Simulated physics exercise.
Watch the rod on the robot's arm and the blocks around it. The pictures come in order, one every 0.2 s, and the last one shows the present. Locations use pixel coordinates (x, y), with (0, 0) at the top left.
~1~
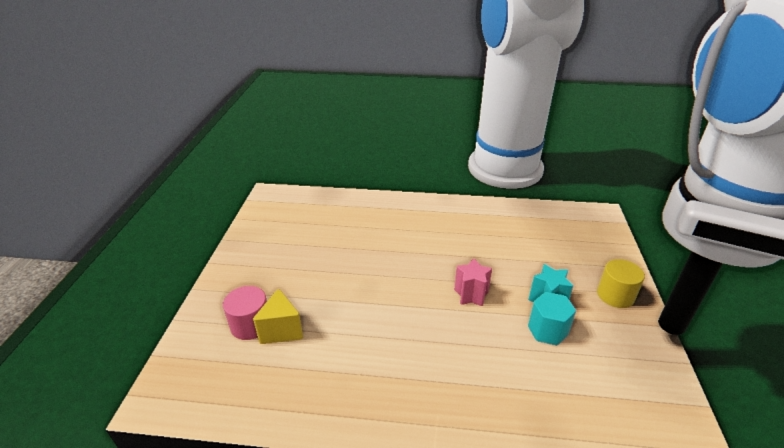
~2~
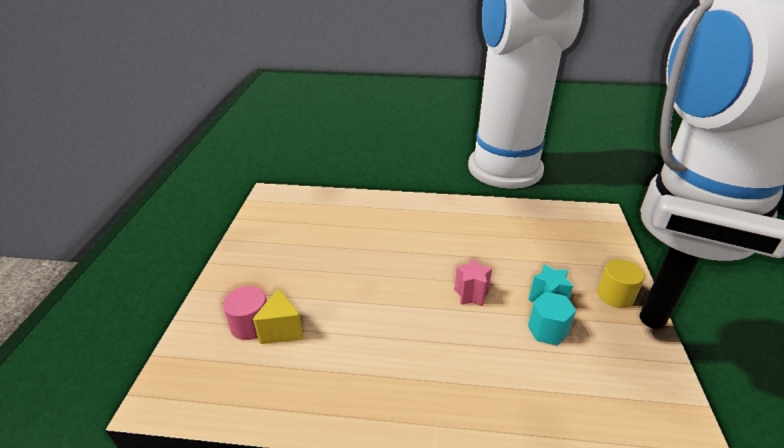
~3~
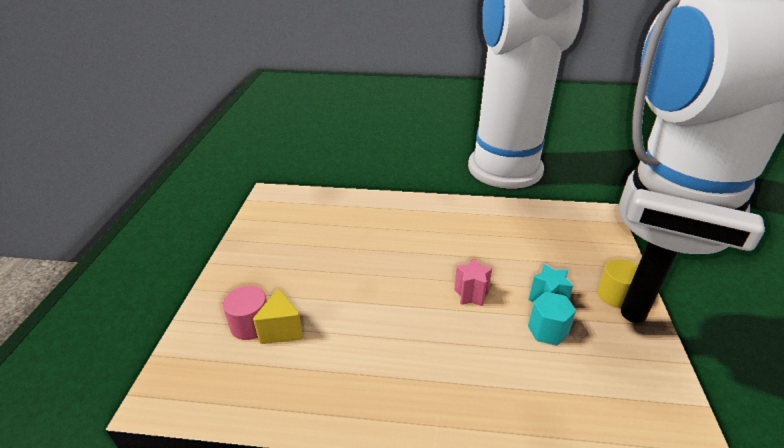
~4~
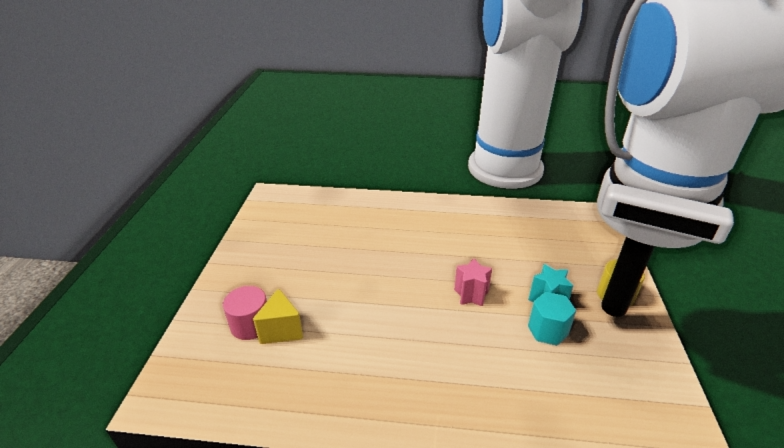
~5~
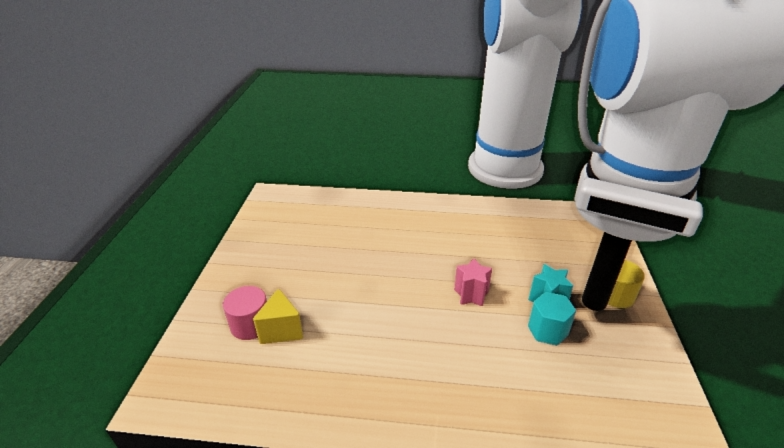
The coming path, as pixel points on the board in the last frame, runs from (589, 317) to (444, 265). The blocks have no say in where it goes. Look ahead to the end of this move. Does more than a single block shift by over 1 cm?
I expect not.
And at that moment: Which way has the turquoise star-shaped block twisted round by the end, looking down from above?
The twist is clockwise.
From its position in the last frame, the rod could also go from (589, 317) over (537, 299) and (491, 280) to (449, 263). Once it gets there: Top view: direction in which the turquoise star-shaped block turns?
Viewed from overhead, the turquoise star-shaped block winds up turned clockwise.
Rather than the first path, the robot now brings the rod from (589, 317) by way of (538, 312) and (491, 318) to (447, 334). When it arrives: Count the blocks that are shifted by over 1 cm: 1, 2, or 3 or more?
Two blocks move more than 1 cm.
What follows on the original path. One third of the way, rod (539, 284); turquoise star-shaped block (520, 263), turned 35° clockwise.
Two thirds of the way, rod (491, 267); turquoise star-shaped block (473, 246), turned 40° clockwise.
At the end, rod (445, 253); pink star-shaped block not moved; turquoise star-shaped block (431, 230), turned 50° clockwise.
